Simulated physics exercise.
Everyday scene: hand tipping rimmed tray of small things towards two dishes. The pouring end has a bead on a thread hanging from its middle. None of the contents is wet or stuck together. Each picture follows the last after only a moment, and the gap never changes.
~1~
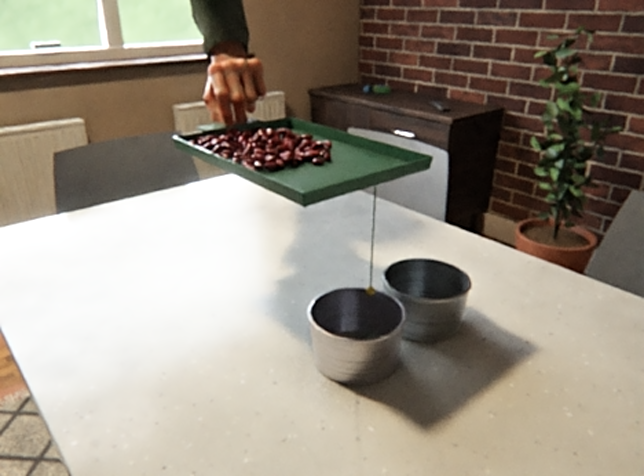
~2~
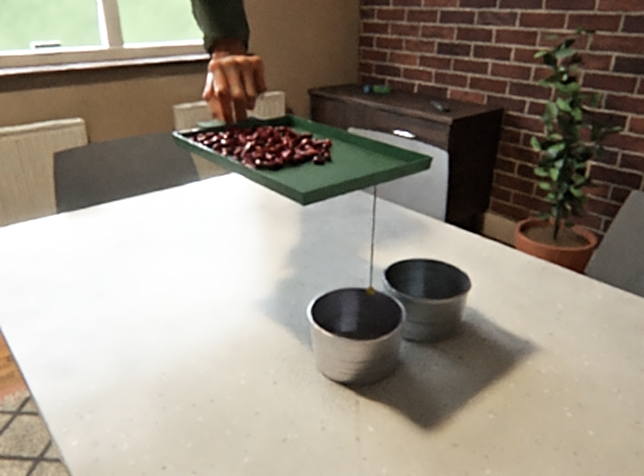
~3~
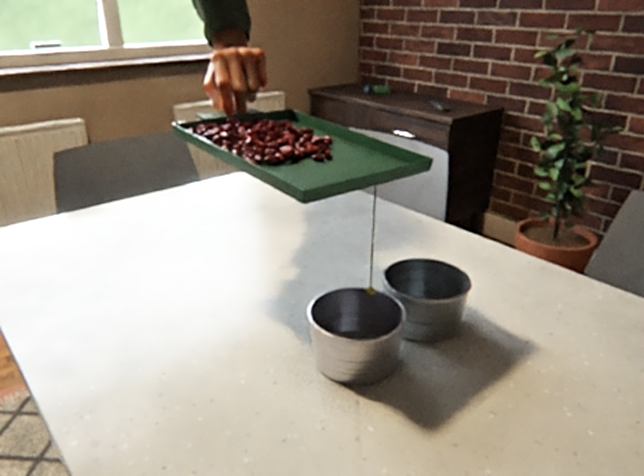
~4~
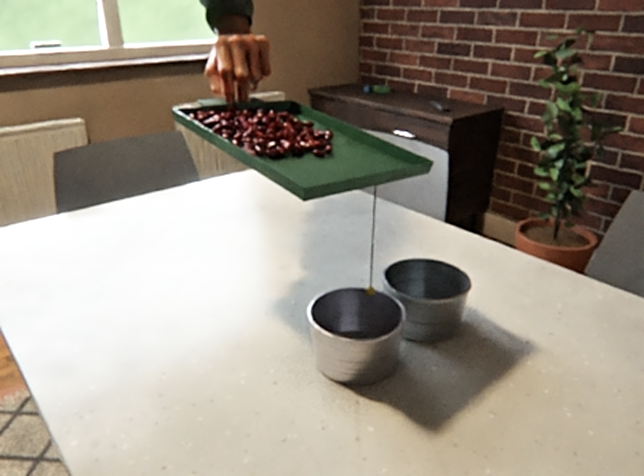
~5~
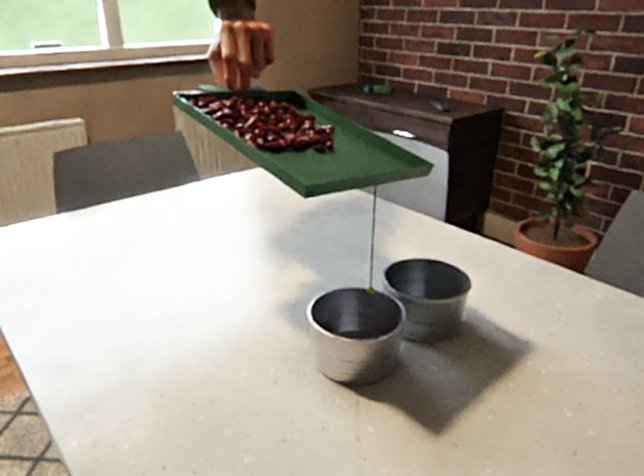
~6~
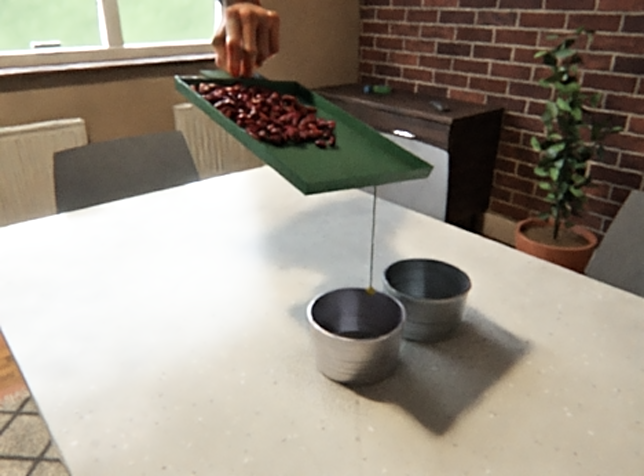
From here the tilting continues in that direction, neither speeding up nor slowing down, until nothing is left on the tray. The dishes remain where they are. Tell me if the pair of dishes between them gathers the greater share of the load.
They do.
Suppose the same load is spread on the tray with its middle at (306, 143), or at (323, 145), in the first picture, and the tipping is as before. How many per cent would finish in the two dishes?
Estimate: 80 % first, 70 % second.
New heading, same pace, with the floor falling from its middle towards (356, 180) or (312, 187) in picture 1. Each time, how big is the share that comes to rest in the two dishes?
About 30 and 40 per cent.
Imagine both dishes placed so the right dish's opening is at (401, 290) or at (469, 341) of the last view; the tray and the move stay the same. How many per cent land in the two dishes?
Roughly 70 % and 0 %.
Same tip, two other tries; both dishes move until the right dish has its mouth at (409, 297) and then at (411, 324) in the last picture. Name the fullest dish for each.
Taking the places in turn, it's the right side and then the right side.
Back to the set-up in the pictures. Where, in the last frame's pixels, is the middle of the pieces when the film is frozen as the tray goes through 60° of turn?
Around (401, 158).
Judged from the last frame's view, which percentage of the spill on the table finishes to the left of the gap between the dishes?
It comes to near 0 percent of the spill.
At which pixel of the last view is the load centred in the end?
The centre comes to rest near (429, 323).
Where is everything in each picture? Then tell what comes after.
Corners of the pouring end (304, 192) and (430, 156), level; middle of the load (262, 146), kidney beans; left dish (390, 353); right dish (459, 313); bead on its thread (370, 291), in the first picture.
Corners of the pouring end (304, 191) and (431, 157), level; middle of the load (262, 144), in the second picture.
Corners of the pouring end (305, 189) and (431, 158), tipped barely, lowest at the right corner; middle of the load (262, 138), in the third picture.
Corners of the pouring end (306, 187) and (431, 161), tipped a little, lowest at the right corner; middle of the load (263, 129), in the fourth picture.
Corners of the pouring end (307, 184) and (432, 164), tipped a little, lowest at the right corner; middle of the load (264, 120), in the fifth picture.
Corners of the pouring end (309, 182) and (432, 166), tipped clearly, lowest at the right corner; middle of the load (266, 111); left dish (390, 353); right dish (459, 313), in the sixth picture.
Just after the last frame, tray tipped steeply; the larger part on the tray; about a tenth in the air.
A moment on, tray tipped right over; roughly half on the tray; just a few in the left dish; roughly a quarter in the right dish; about a tenth outside both; about a tenth in the air.
Further on, tray tipped past a quarter turn; about a tenth in the left dish; roughly two thirds in the right dish; roughly a third outside both.
When it is over, tray tipped past a quarter turn; about a tenth in the left dish; roughly two thirds in the right dish; roughly a third outside both.
